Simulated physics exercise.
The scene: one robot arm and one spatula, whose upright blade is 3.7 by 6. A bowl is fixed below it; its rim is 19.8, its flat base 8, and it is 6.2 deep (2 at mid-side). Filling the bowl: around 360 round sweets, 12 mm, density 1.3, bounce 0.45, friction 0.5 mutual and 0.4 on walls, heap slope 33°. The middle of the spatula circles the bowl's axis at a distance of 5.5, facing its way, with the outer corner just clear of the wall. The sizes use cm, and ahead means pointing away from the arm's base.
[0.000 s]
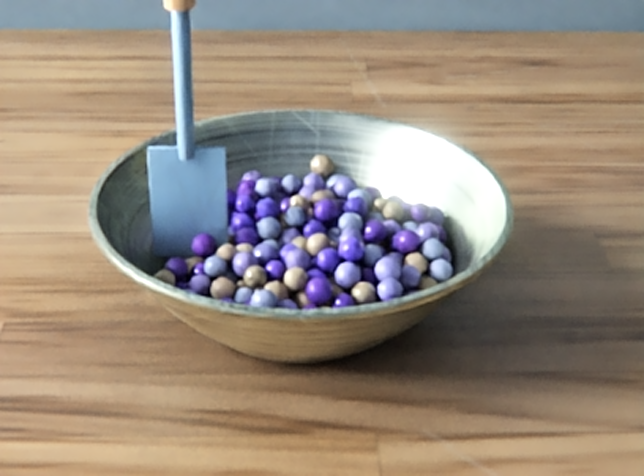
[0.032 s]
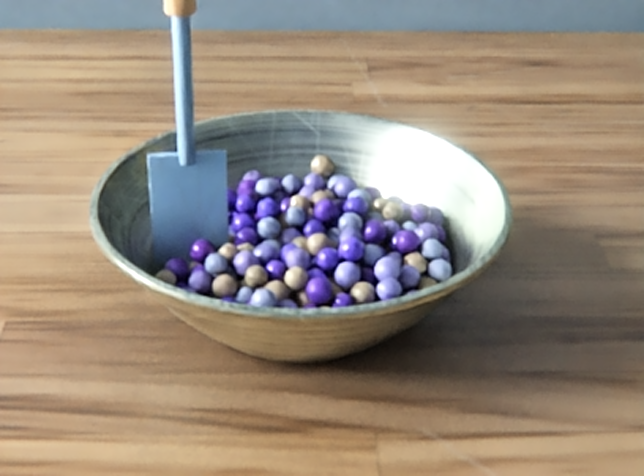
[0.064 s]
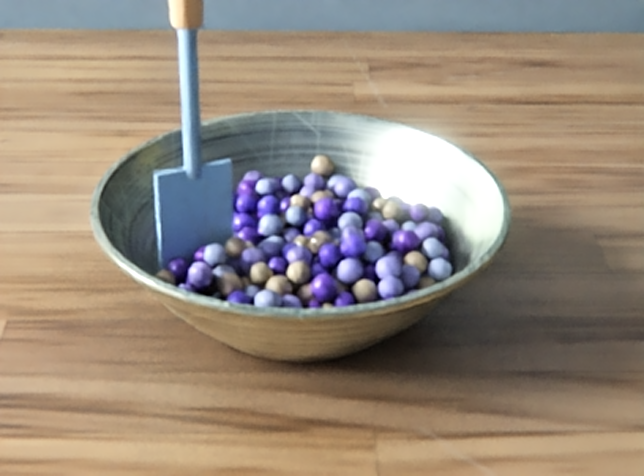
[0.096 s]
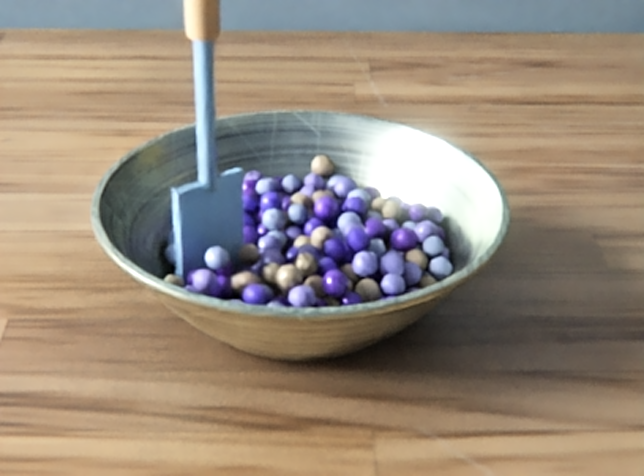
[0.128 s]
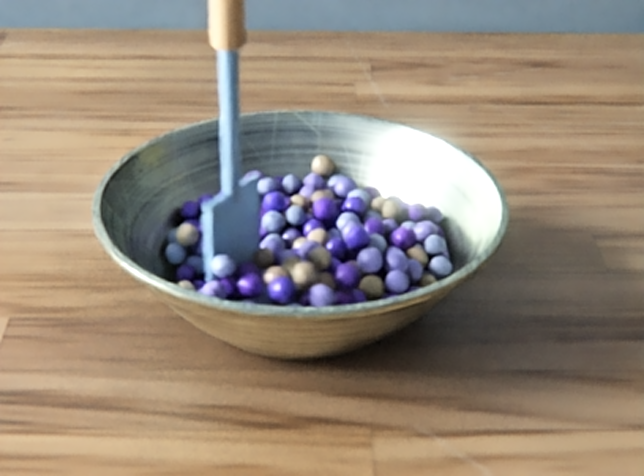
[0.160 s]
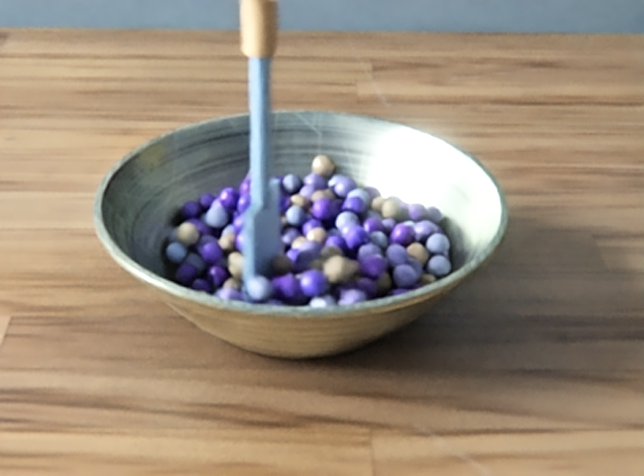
On a wood-grained surface before a plain blue-grey wall, a wide bowl is seen from the front and slightly above, in a fixed view. The greenish-grey bowl holds many small purple, lavender, grey-blue and tan balls, with a blue spatula with a light wooden handle upright at its left. Barely moving at first, the spatula then sweeps rightward and nearer through the balls, turning edge-on and pushing some aside.
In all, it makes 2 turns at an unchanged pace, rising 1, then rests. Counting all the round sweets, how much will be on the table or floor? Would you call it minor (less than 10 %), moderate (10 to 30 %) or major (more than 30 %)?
I would call it moderate.
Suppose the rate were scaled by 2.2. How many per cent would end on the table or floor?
Close to 40 in a hundred.
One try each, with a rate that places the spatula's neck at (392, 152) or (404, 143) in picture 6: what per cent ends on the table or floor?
Some 35 and 40 %.
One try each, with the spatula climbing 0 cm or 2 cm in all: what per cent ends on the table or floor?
25 and 10 %.
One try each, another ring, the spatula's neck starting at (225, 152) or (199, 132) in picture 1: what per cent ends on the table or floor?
5 and 15 per cent.
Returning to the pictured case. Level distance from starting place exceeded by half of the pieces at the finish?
Somewhere around 5 centimetres.
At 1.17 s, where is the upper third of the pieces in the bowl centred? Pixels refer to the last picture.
Close to pixel (339, 216).
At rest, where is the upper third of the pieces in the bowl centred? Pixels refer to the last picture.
Centre of top third: Approx. (280, 248).
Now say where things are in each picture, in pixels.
Spatula neck at (185, 119), 0° round; upper third of the load around (315, 237), from x 165 to 440, top at y 165; 358 in the bowl, in the first frame.
Spatula neck at (186, 124), 7° round; upper third of the load around (314, 237), from x 165 to 440, top at y 165, in the second frame.
Spatula neck at (192, 138), 22° round; upper third of the load around (309, 239), from x 165 to 440, top at y 165, in the third frame.
Spatula neck at (208, 150), 38° round; upper third of the load around (310, 240), from x 175 to 440, top at y 165, in the fourth frame.
Spatula neck at (231, 161), 54° round; upper third of the load around (318, 245), from x 175 to 440, top at y 165, in the fifth frame.
Spatula neck at (262, 168), 71° round; upper third of the load around (325, 248), from x 175 to 440, top at y 165; 358 in the bowl, in the sixth frame.
By 0.67 s, 326° round, highest piece 10 above the table; 326 in the bowl, 22 on the table or floor, 10 in flight or on the tool.
By 1.17 s, 222° round, highest piece 8 above the table; 308 in the bowl, 45 on the table or floor, 5 in flight or on the tool.
By 1.63 s, 0° round, highest piece 6 above the table; 306 in the bowl, 52 on the table or floor.
By 2.33 s, 0° round, highest piece 5 above the table; 306 in the bowl, 52 on the table or floor.
Final count, 306 in the bowl, 52 on the table or floor. That is 15 % on the table or floor.
